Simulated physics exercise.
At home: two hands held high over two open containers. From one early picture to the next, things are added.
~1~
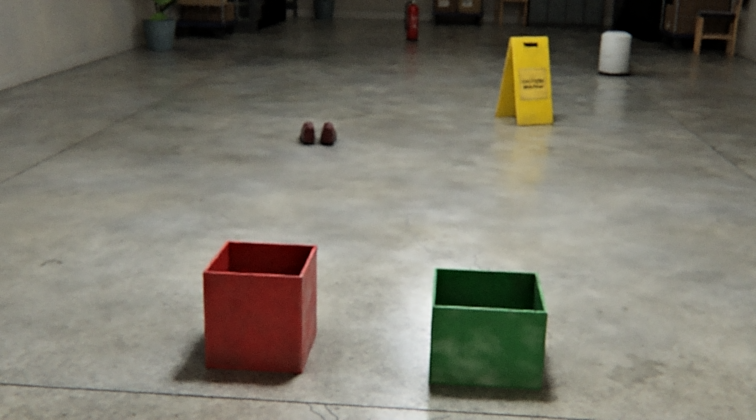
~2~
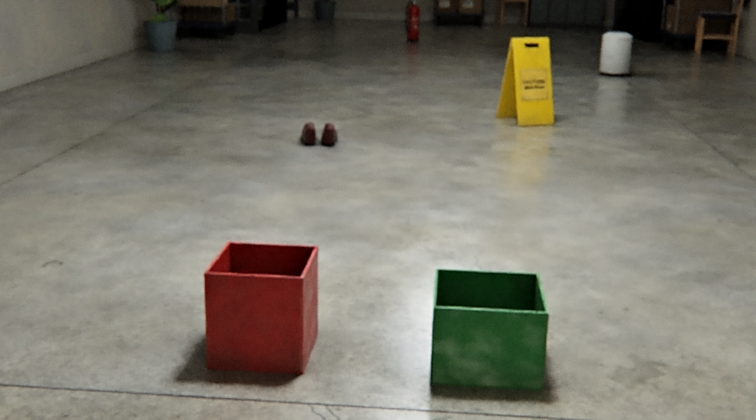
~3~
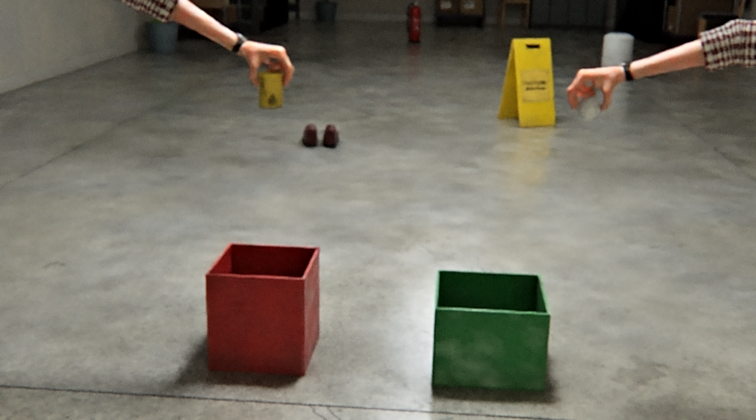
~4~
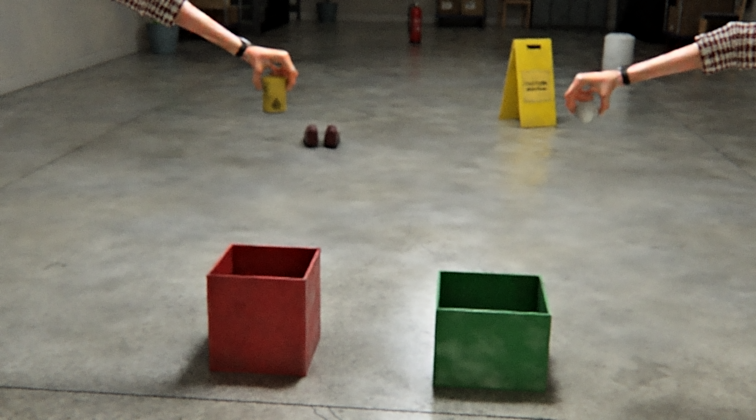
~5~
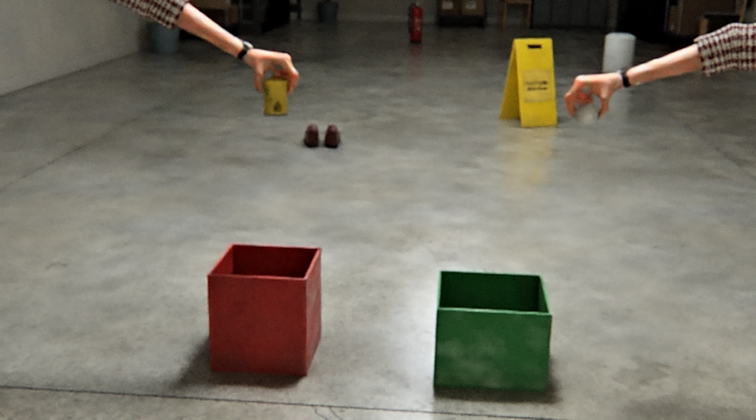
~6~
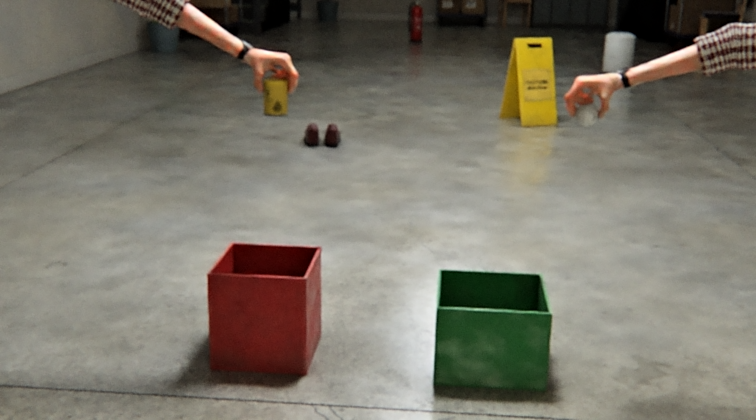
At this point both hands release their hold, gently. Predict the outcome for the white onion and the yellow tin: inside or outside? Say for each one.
White onion - outside; yellow tin - inside.
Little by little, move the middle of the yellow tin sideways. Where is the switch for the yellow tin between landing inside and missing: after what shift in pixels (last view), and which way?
Move it 36 pixels right.
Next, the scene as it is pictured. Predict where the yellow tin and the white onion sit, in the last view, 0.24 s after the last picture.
Close to (277, 167) and (580, 186), in pixels.
Then, 0.24 s later than the last frame, white onion dropping near (580, 186); yellow tin dropping near (277, 167).
Then, 0.42 s later than the last frame, white onion dropping near (566, 358); yellow tin dropping near (279, 336).
When it is over, the white onion misses, near (566, 359); the yellow tin lands inside, near (279, 335).
